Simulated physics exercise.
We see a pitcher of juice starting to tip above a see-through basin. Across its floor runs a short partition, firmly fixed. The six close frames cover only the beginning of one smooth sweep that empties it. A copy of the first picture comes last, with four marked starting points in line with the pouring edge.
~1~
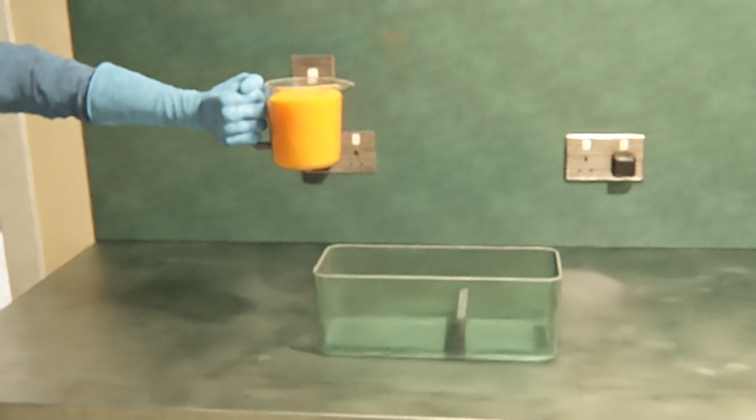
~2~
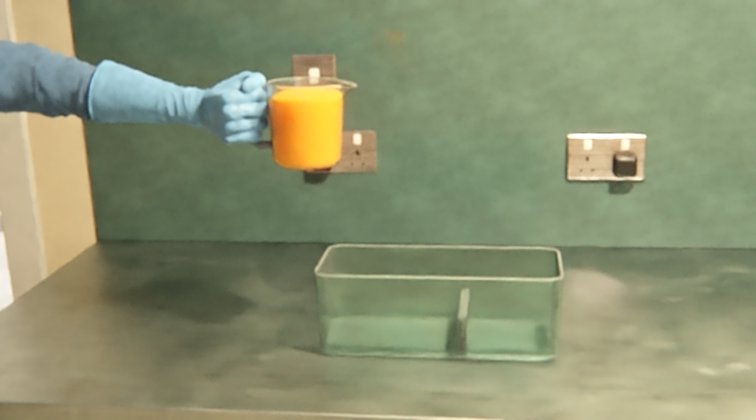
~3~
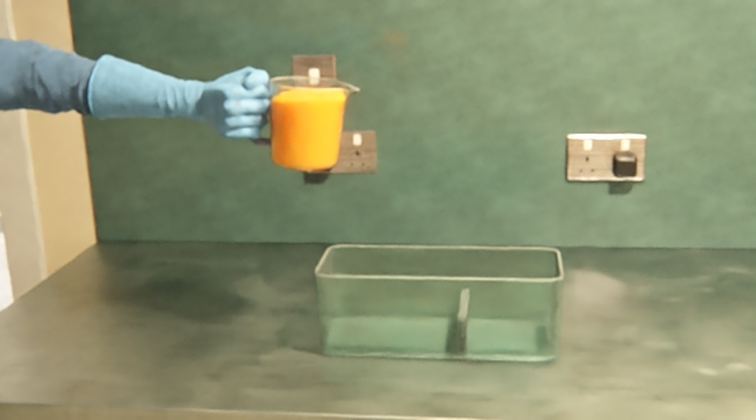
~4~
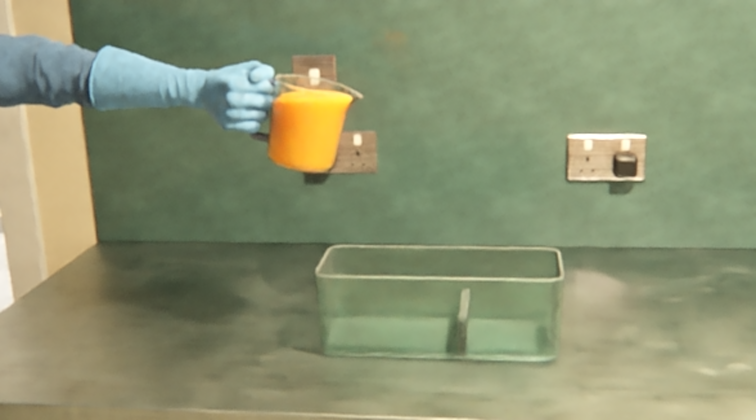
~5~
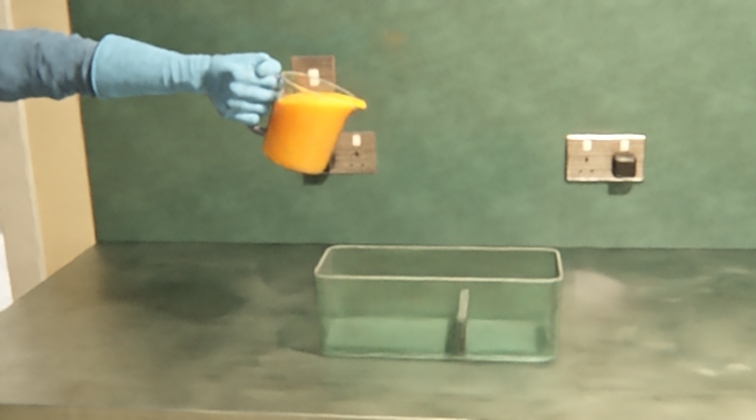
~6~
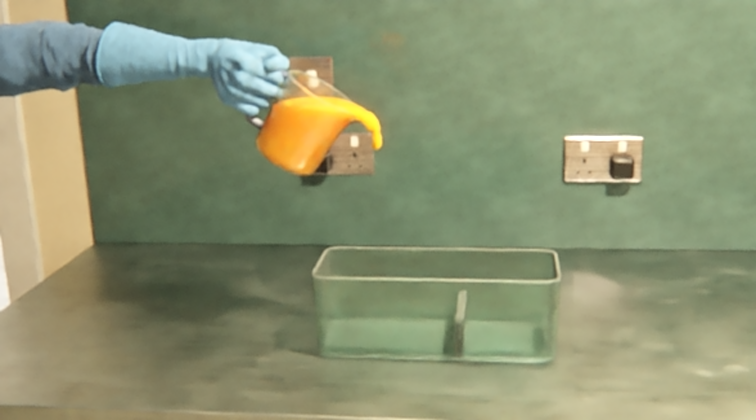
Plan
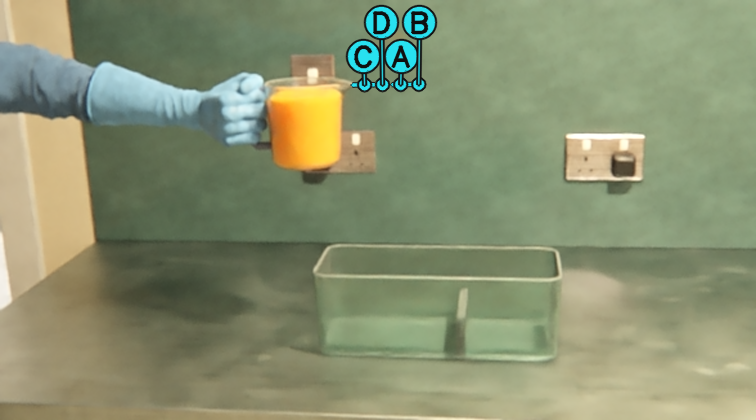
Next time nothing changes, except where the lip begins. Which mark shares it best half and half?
The best dot is A.
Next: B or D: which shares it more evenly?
B it is.
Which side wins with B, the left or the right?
More ends on the right.
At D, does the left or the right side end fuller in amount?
The left one.
On the marked copy, A at (400, 84); B at (418, 84); C at (364, 84); D at (382, 84).
Choosing A, about 51 % ends left of the wall and 46 % right of it.
Choosing B, about 24 % ends left of the wall and 75 % right of it.
Choosing C, about 93 % ends left of the wall and 4 % right of it; 3 % is lost outside.
Choosing D, about 85 % ends left of the wall and 9 % right of it; 6 % is lost outside.
